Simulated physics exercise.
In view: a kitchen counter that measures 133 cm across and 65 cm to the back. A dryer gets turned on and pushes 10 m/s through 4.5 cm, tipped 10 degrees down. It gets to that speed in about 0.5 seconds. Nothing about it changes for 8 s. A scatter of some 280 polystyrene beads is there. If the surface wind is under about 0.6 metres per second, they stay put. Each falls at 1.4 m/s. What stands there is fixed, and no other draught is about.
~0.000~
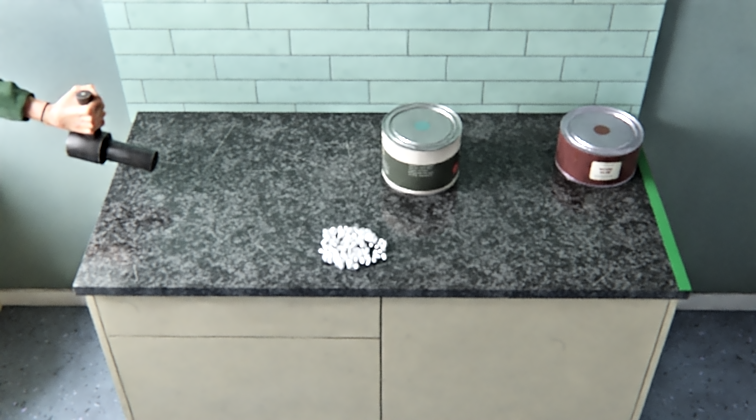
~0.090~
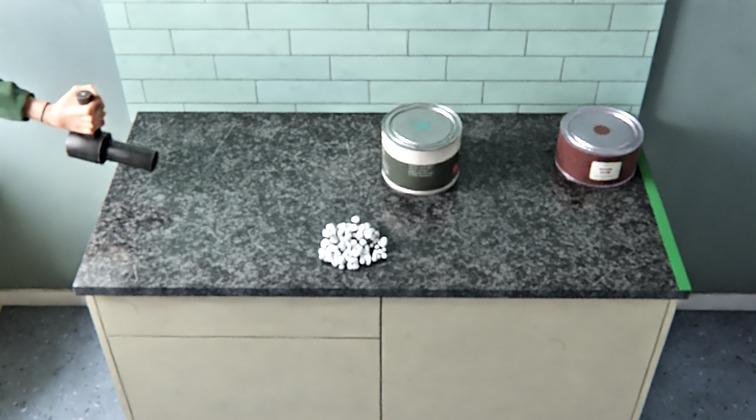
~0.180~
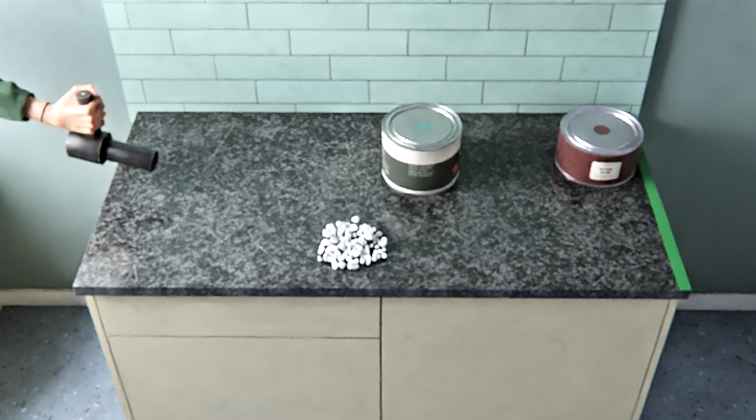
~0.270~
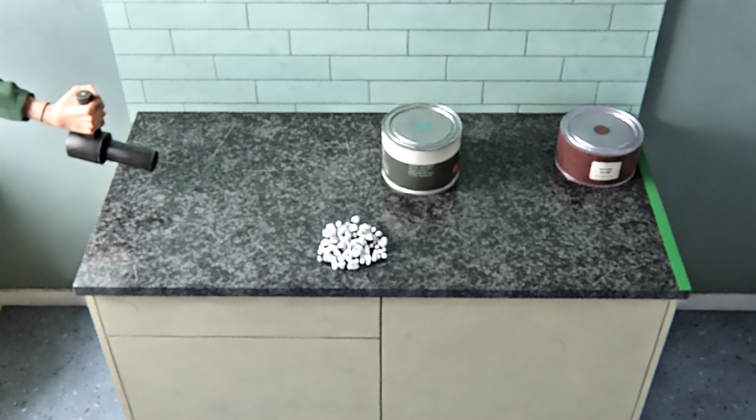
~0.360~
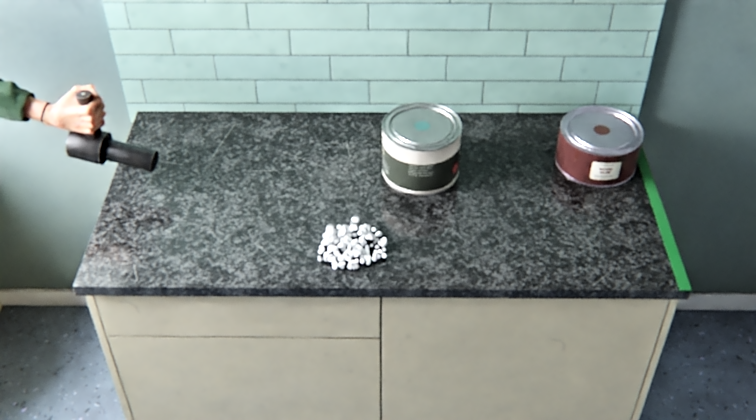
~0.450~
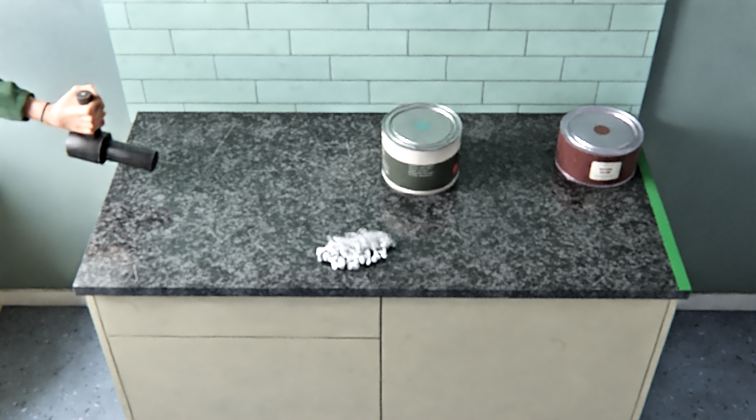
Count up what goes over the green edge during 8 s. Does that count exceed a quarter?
The loss never goes past a quarter.
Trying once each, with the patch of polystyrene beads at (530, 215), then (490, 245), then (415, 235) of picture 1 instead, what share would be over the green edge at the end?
Results, one try each: 100 %, 60 %, 40 %.
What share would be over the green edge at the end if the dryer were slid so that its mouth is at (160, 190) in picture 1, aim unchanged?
Around 30 per cent would end up there.
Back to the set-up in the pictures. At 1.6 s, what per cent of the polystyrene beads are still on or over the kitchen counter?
Estimate: Around 0 percent.
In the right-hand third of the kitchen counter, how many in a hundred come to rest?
I'd estimate around 0 per cent.
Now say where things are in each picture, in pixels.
The middle of the polystyrene beads is near (348, 248), none has stirred yet and the mouth of the dryer is at (155, 161), in the first frame.
The middle of the polystyrene beads is near (348, 245), none has stirred yet and the green edge is centred on (657, 192), in the second frame.
The middle of the polystyrene beads is near (348, 245), none has stirred yet, the top of a large tin is at (422, 125) and the top of a large tin is at (602, 129), in the third frame.
The middle of the polystyrene beads is near (348, 245) and none has stirred yet, in the fourth frame.
The middle of the polystyrene beads is near (353, 246) and none has stirred yet, in the fifth frame.
The middle of the polystyrene beads is near (357, 250), the farthest in sight from the dryer is at (384, 256) and about 40 % have left their places, in the sixth frame.
After 1.6 s, 0 % are over the green edge; 100 % have settled or left.
After 2.6 s, 0 % are over the green edge; 100 % have settled or left.
After 4.4 s, 0 % are over the green edge; 100 % have settled or left.
After 8.0 s, at the end, 0 % are over the green edge.
